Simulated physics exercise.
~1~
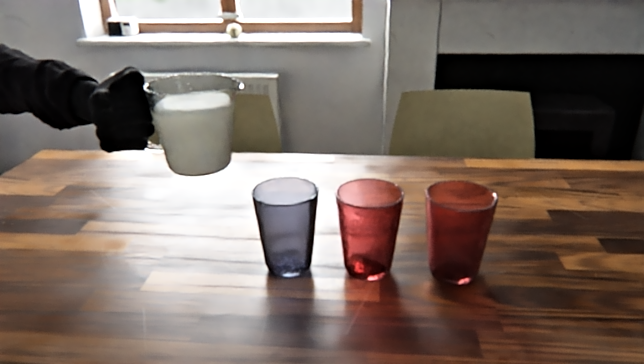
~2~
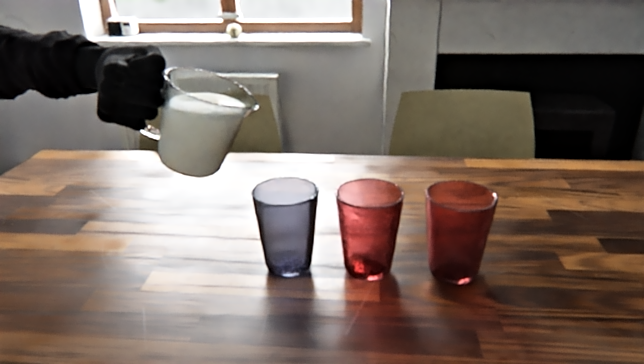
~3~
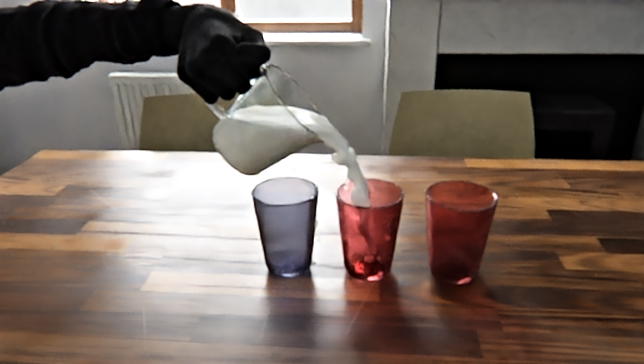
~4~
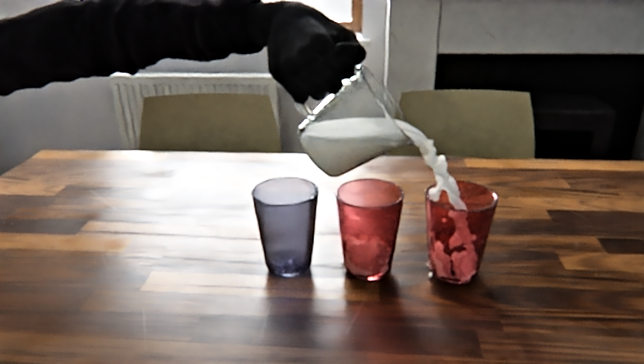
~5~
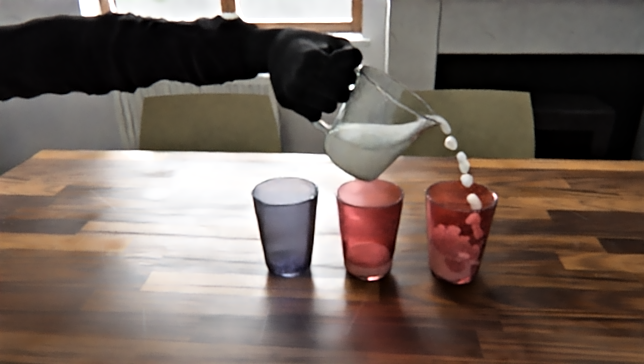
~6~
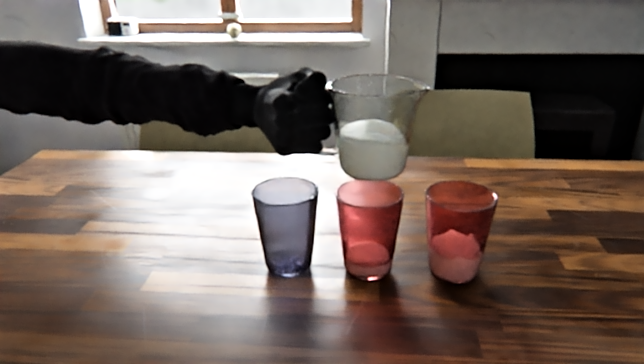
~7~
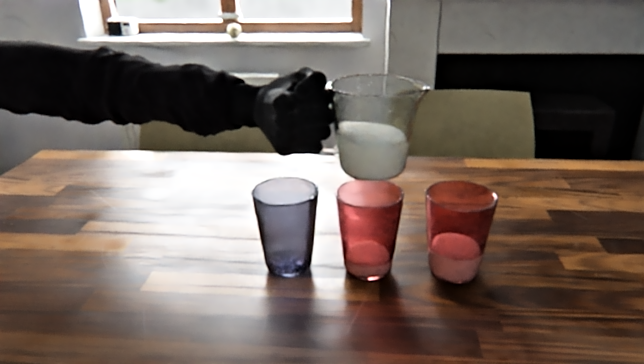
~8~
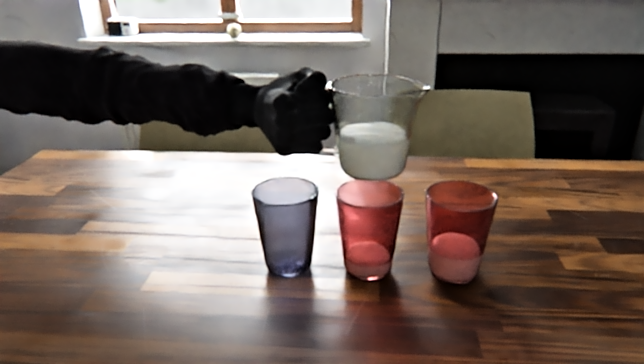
We see a gloved hand tilt a measuring jug over three empty tumblers on a wooden table, pouring milk into the middle red one, then the right red one, before levelling the jug, leaving both partly filled and the left bluish tumbler empty.
